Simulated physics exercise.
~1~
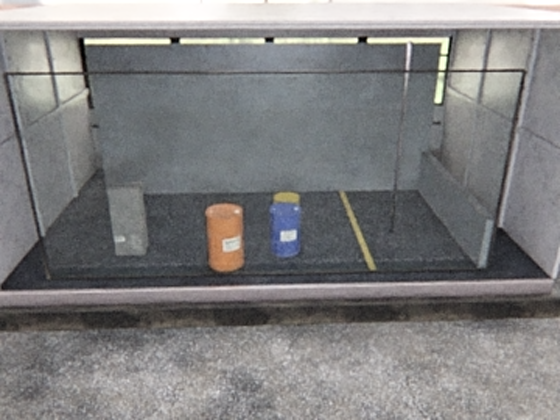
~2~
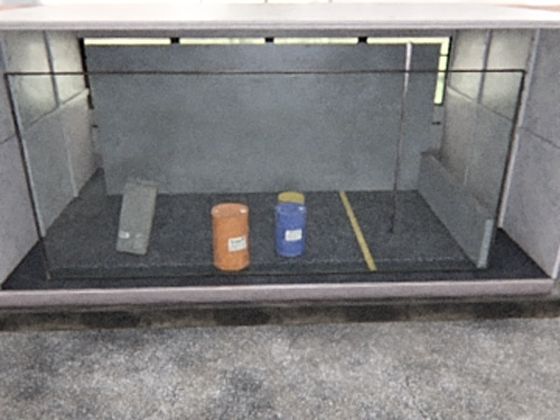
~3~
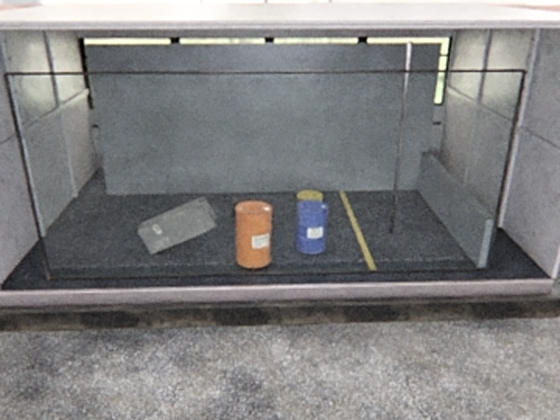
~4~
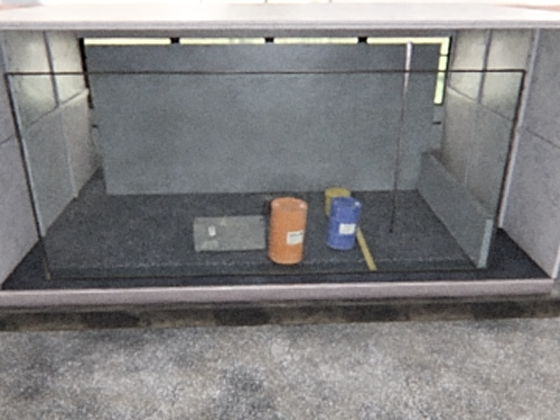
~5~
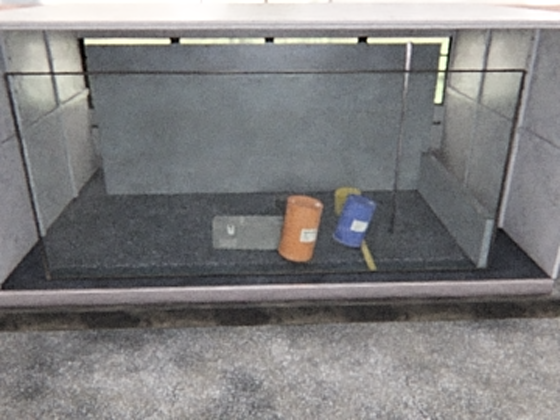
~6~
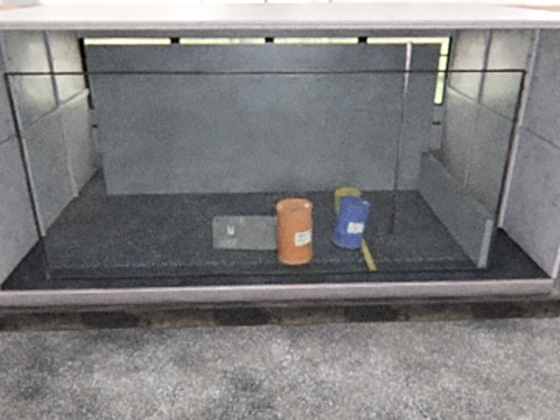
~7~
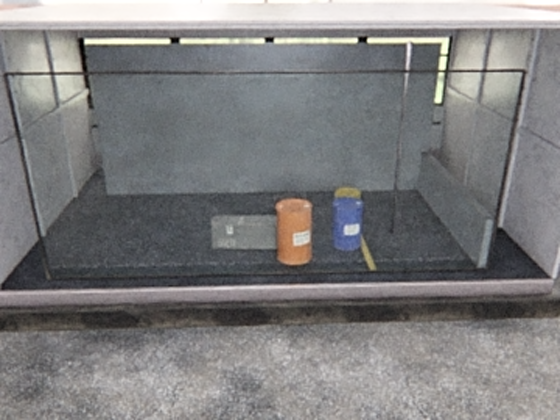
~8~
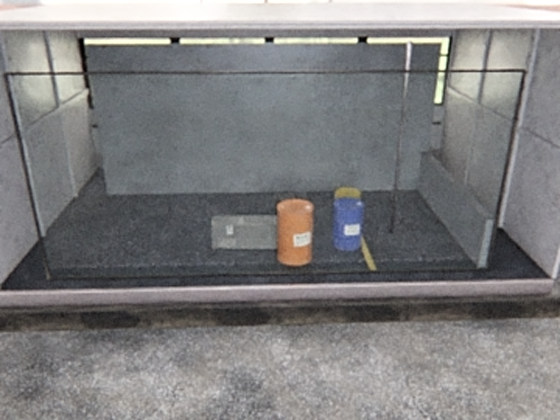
At the start, a tall grey box, an orange drum and a blue drum stand on the dark floor of an open bay, with a yellow object behind the blue drum and a yellow line to the right. The grey box leans to the right as the drums begin to slide that way. It topples onto its side and slides along behind them toward the line. Both drums tip slightly, then settle upright again after shifting back a little. Everything comes to rest with the grey box lying beside the orange drum and the blue drum standing just short of the line.
